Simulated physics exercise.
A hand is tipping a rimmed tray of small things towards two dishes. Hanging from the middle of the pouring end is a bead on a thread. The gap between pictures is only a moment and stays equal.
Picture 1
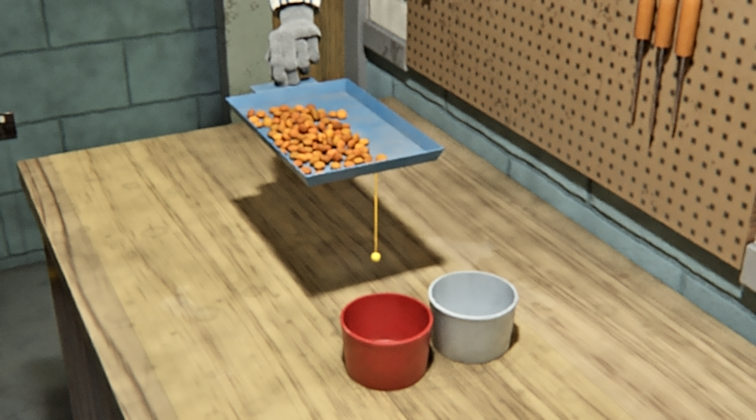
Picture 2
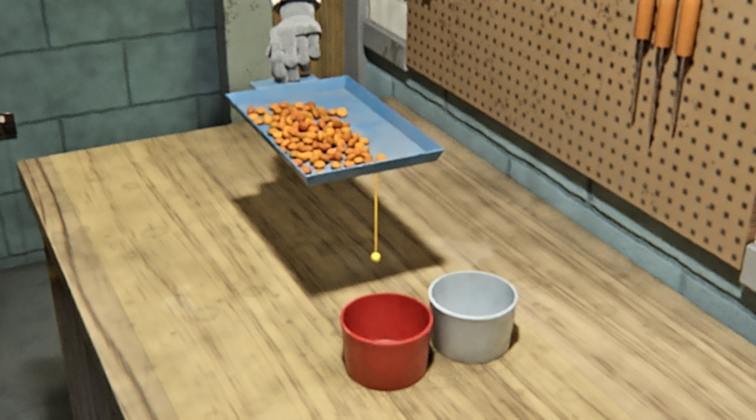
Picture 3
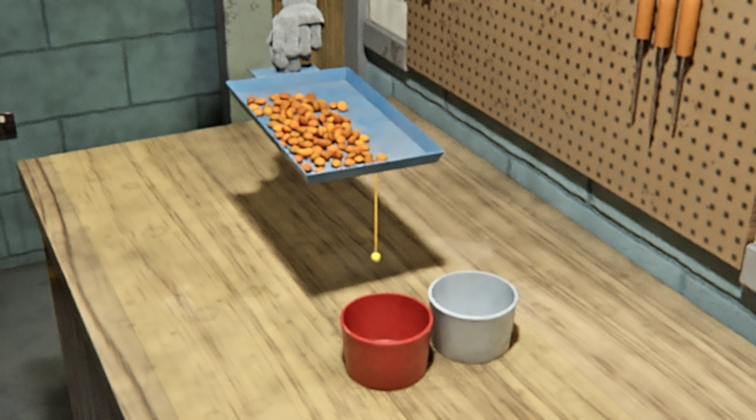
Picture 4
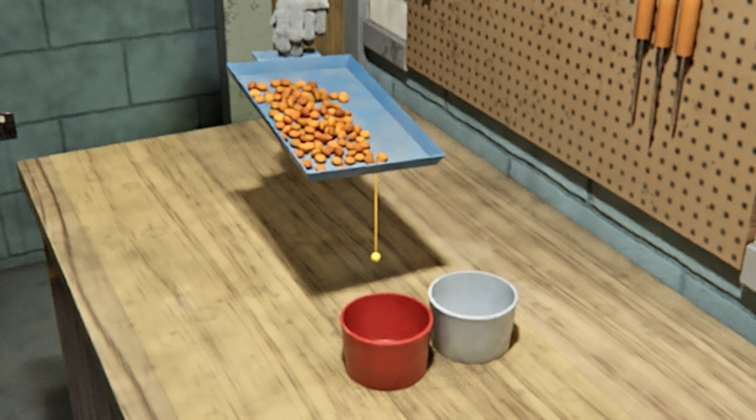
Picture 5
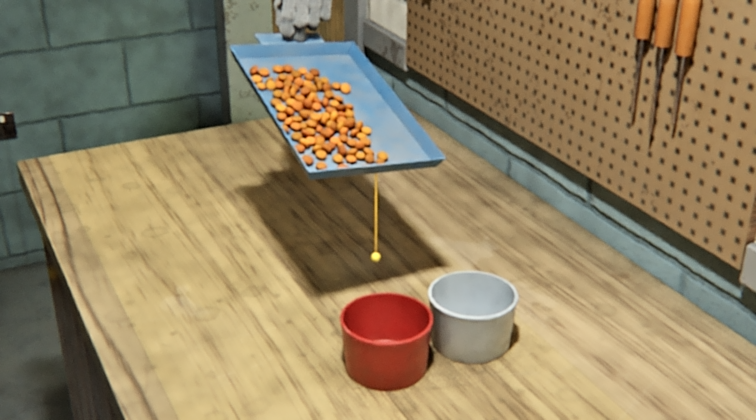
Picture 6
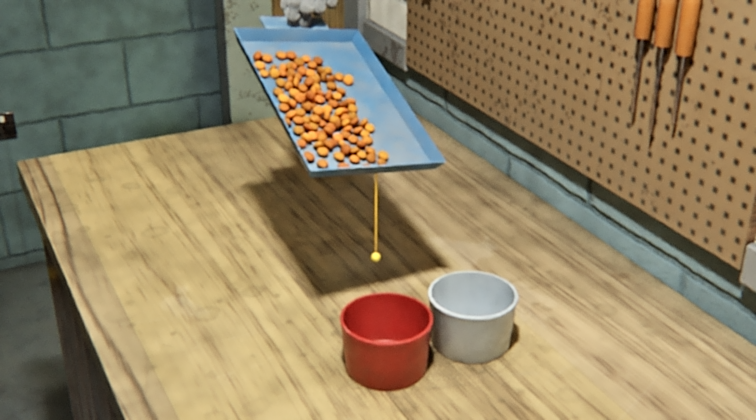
At the start, a gloved hand holds a blue rimmed tray of small orange-brown pieces above a wooden bench, with a red dish and a pale grey dish below. The hand steadily raises the tray's back end, steepening its slope, while the front edge tilts slightly toward its right corner and the pieces stay on the tray.
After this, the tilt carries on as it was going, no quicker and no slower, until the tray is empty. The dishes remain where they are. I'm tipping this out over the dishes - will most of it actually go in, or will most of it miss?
Most of it will miss.
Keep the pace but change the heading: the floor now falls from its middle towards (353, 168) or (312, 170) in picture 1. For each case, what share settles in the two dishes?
Lab note: Case 1 near 30 %, case 2 near 0 %.
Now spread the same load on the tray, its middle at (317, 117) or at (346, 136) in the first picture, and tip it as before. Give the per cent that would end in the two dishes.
First 30 %, then 10 %.
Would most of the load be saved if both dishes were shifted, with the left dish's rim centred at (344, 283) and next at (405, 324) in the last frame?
First shift, a majority share; second shift, a minority share.
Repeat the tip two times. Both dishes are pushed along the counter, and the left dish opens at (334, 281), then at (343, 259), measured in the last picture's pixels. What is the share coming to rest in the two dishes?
It would be near 50 per cent first and near 10 per cent second.
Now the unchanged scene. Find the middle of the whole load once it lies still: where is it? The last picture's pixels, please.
Once nothing moves, the middle sits near (447, 311).
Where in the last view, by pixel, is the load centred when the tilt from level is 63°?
In the last view, the load is centred close to (411, 163).
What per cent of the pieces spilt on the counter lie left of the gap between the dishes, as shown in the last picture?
I'd say some 40 in a hundred.
Just after the last frame, tray tipped steeply; the larger part on the tray; roughly a quarter in the air.
A moment on, tray tipped right over; just a few in the left dish; about a tenth in the right dish; the larger part outside both; about a tenth in the air.
Further on, tray tipped past a quarter turn; just a few in the left dish; about a tenth in the right dish; the larger part outside both.
When it is over, tray tipped past a quarter turn; just a few in the left dish; about a tenth in the right dish; the larger part outside both.
